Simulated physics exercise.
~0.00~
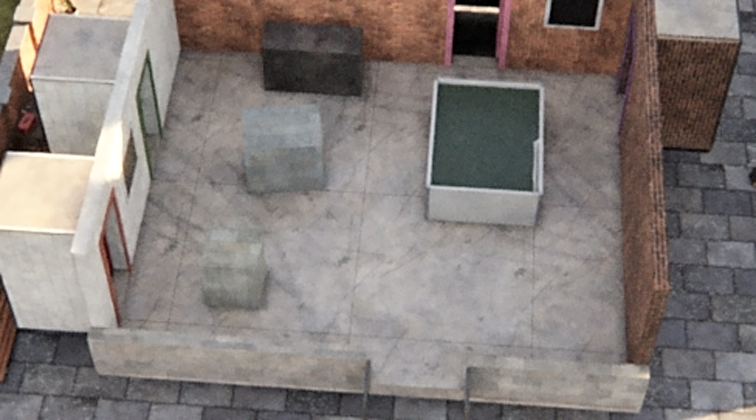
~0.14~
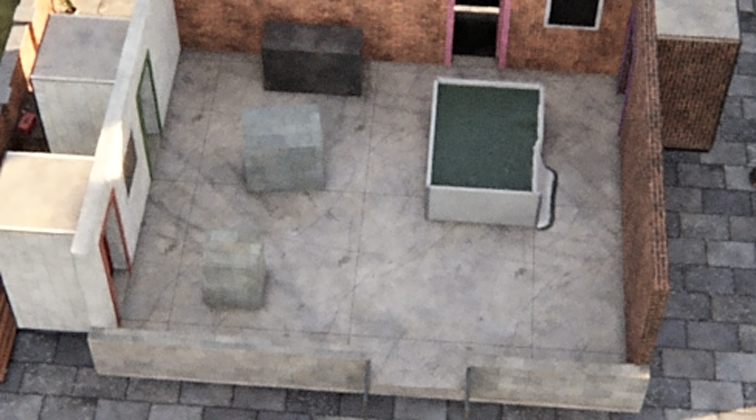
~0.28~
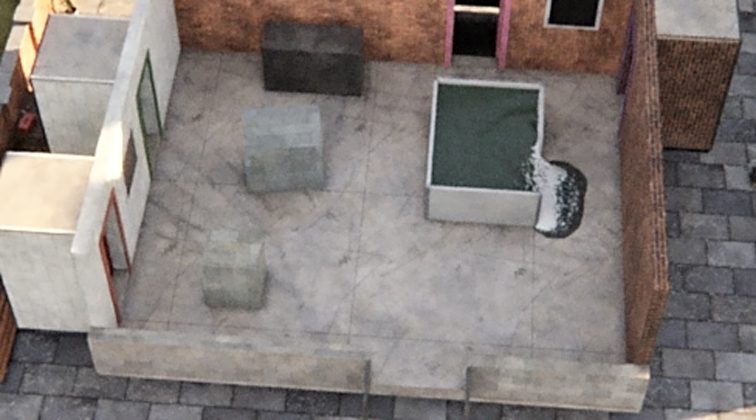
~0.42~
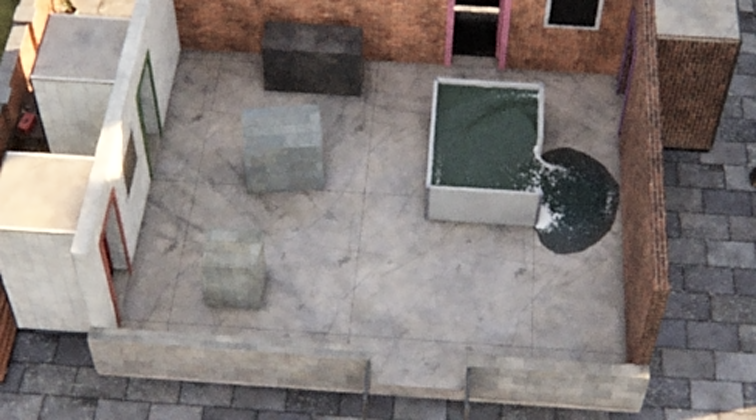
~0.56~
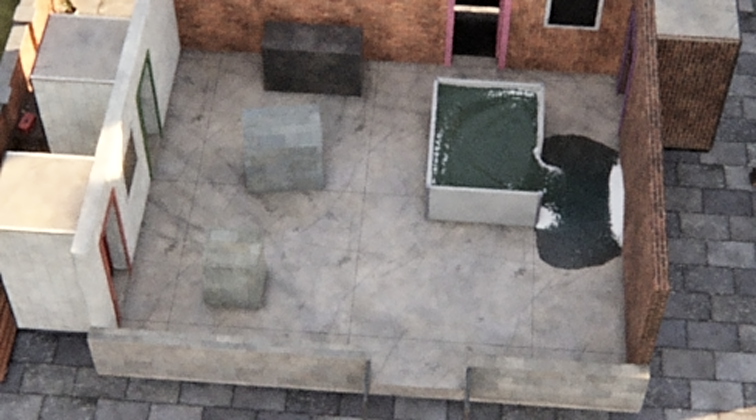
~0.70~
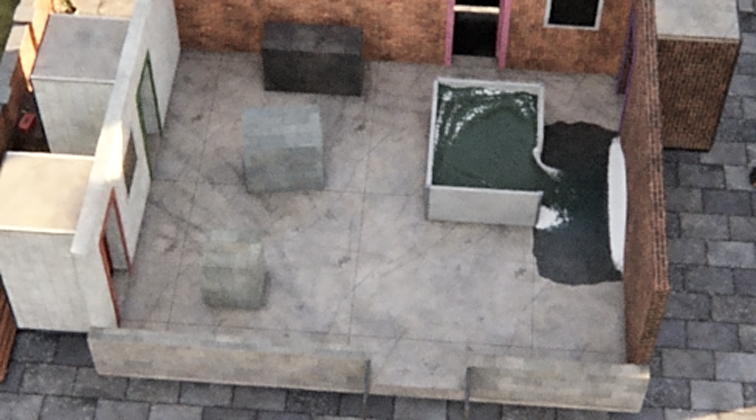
A walled yard with a smooth grey floor, brick walls at the back and right and pale walls at the left and front, is seen from high above by a still camera. A white-sided open tank of dark green water stands right of centre, with three grey blocks to its left. Water bursts from the tank's right side, foams across the floor, meets the brick wall and spreads along it.
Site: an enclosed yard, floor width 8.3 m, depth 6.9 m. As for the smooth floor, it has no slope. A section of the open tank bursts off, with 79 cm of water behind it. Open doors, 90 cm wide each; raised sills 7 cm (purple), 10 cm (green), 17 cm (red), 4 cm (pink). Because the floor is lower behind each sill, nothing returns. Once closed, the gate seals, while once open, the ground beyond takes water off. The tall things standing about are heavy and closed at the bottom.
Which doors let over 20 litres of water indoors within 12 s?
My guess is the purple door lets through more than the limit; my guess is the green door lets through less than the limit; my guess is the red door lets through less than the limit; my guess is the pink door lets through more than the limit.
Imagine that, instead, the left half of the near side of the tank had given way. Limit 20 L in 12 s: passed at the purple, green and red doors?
Result: Purple limit not passed, green limit not passed, red limit not passed.
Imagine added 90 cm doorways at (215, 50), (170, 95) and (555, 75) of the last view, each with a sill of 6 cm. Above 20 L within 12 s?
In turn: Under, under, past it.
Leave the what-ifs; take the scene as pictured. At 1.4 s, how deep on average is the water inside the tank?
Some 53 cm on average.
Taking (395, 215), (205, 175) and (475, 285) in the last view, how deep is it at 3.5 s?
Around 0 cm, 0 cm and 1 cm, in the order given.
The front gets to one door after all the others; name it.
The green door is last.
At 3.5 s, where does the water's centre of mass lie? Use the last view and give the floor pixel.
Centre: Approx. (523, 201) px.
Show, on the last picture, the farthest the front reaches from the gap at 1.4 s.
Roughly at pixel (623, 369).
After 1.4 s water covers 15 % of the floor and is deepest (56 cm) near (608, 211); purple door 10 cm at the sill, 0 L in, green door not reached, red door not reached, pink door not reached.
After 2.2 s water covers 20 % of the floor and is deepest (44 cm) near (623, 378); purple door 10 cm at the sill, 3 L in, green door not reached, red door not reached, pink door not reached.
After 3.5 s water covers 40 % of the floor and is deepest (31 cm) near (623, 378); purple door 9 cm at the sill, 8 L in, green door not reached, red door not reached, pink door 8 cm at the sill, 7 L in.
After 7.0 s water covers 90 % of the floor and is deepest (17 cm) near (367, 76); purple door 9 cm at the sill, 48 L in, green door 5 cm at the sill, 0 L in, red door 9 cm at the sill, 0 L in, pink door 7 cm at the sill, 29 L in.
After 12.0 s water covers 100 % of the floor and is deepest (12 cm) near (181, 50); purple door 6 cm at the sill, 67 L in, green door 8 cm at the sill, 0 L in, red door 7 cm at the sill, 0 L in, pink door 5 cm at the sill, 44 L in.
